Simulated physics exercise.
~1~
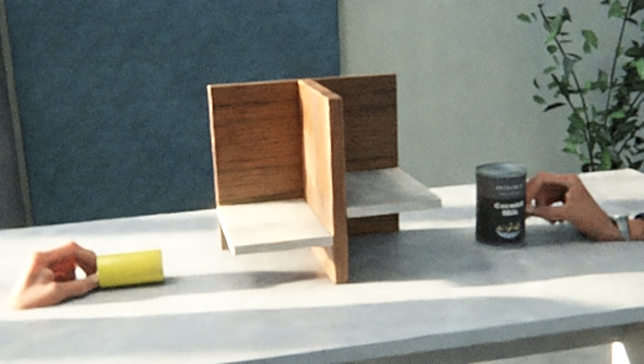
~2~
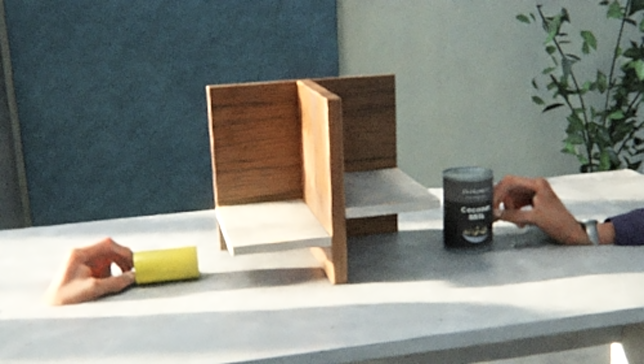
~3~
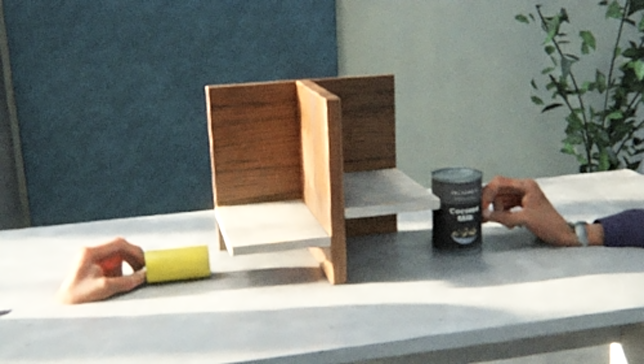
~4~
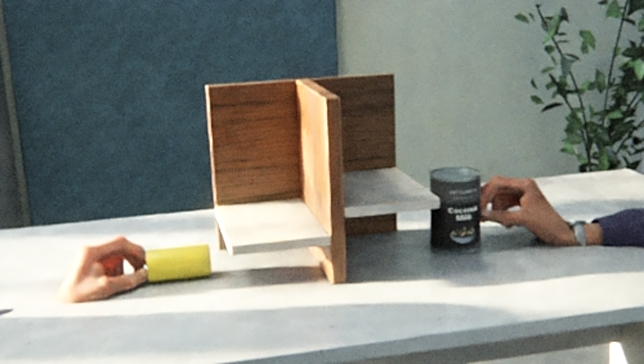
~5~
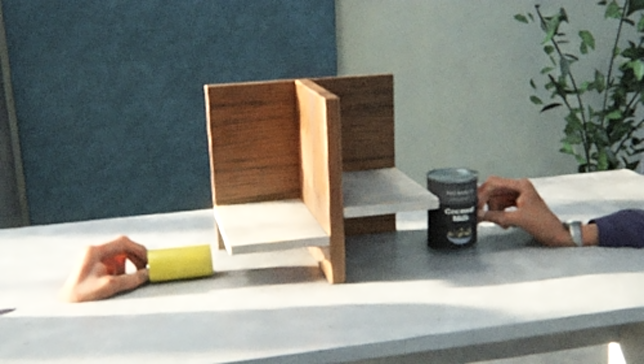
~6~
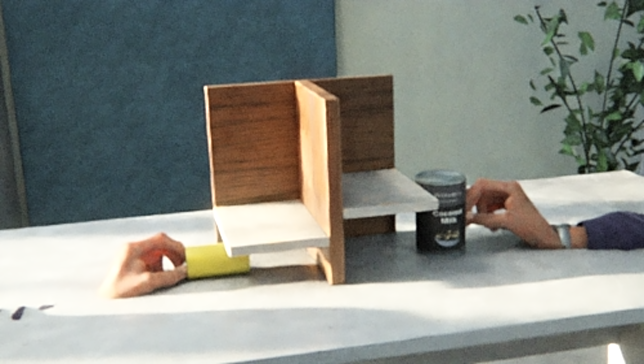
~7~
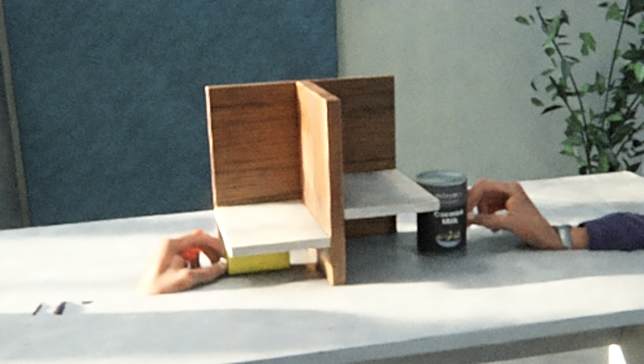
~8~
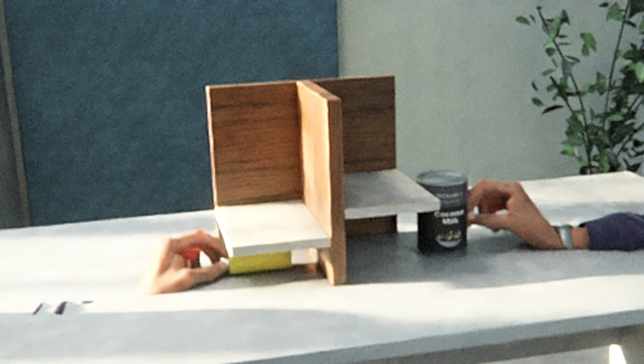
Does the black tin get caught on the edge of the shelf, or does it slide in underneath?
The black tin catches on the edge of the shelf and stays outside, while the yellow cylinder slides in.
